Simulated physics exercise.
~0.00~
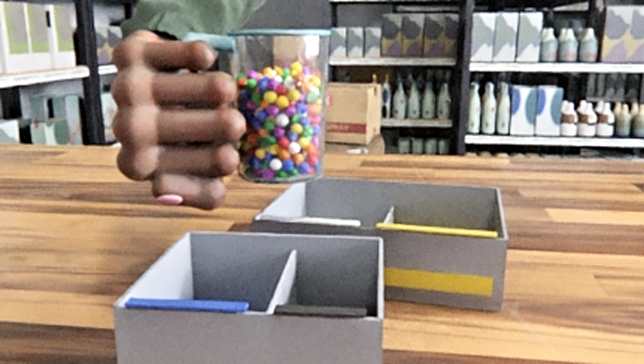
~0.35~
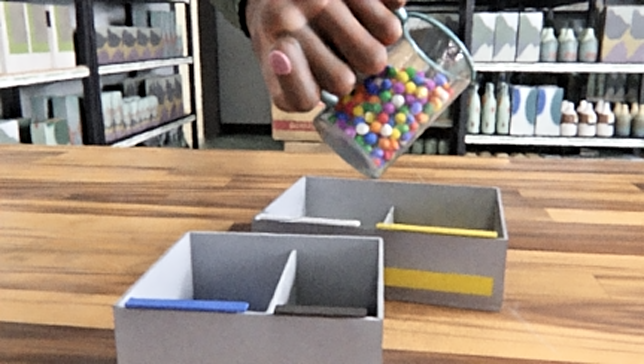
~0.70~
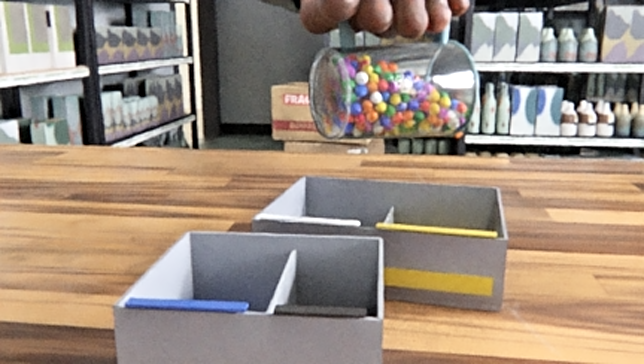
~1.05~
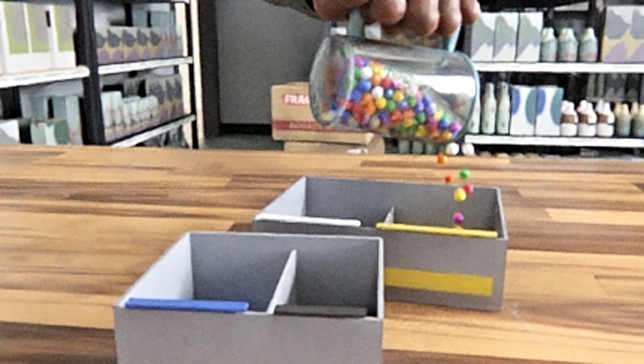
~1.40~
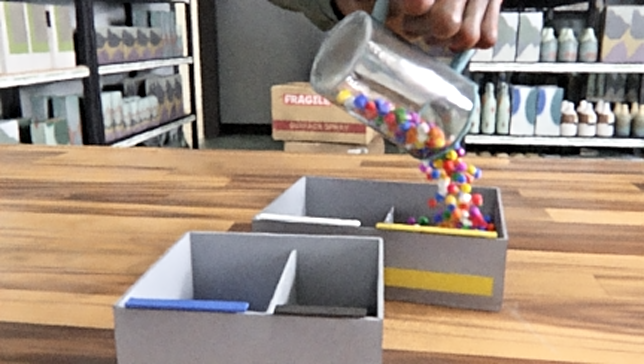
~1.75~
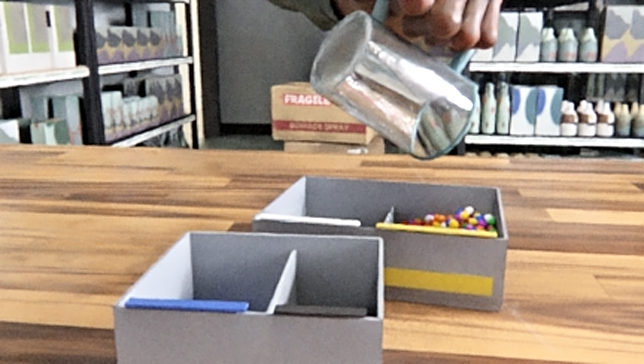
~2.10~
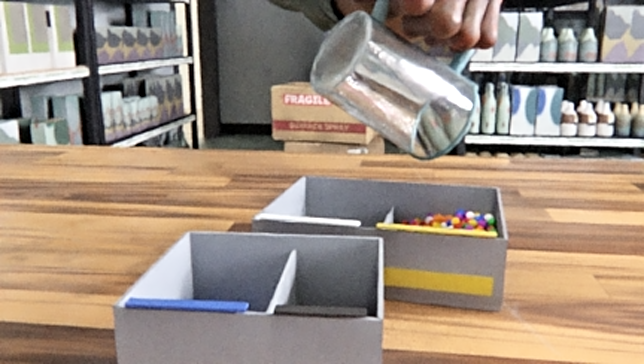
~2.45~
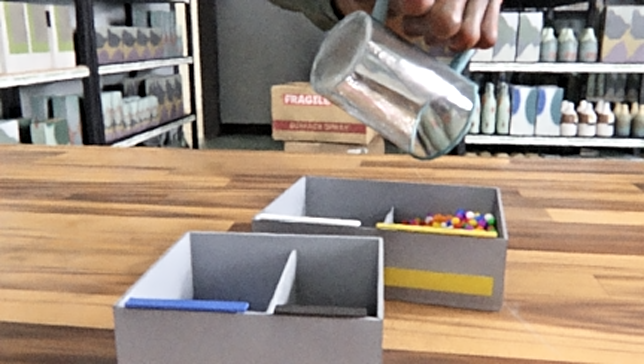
A clear cup packed with small multicolored beads is carried to the right by a hand, above two gray divided trays on a wooden table. The hand tips the cup until it lies on its side, the beads spreading along its wall. A few beads slip over the rim and drop toward the section marked yellow. The hand tilts the cup further, its mouth pointing down, and the rest pour out in a thick stream. The emptied cup stays tilted in the hand while the beads lie heaped in the yellow section, the other sections showing none.
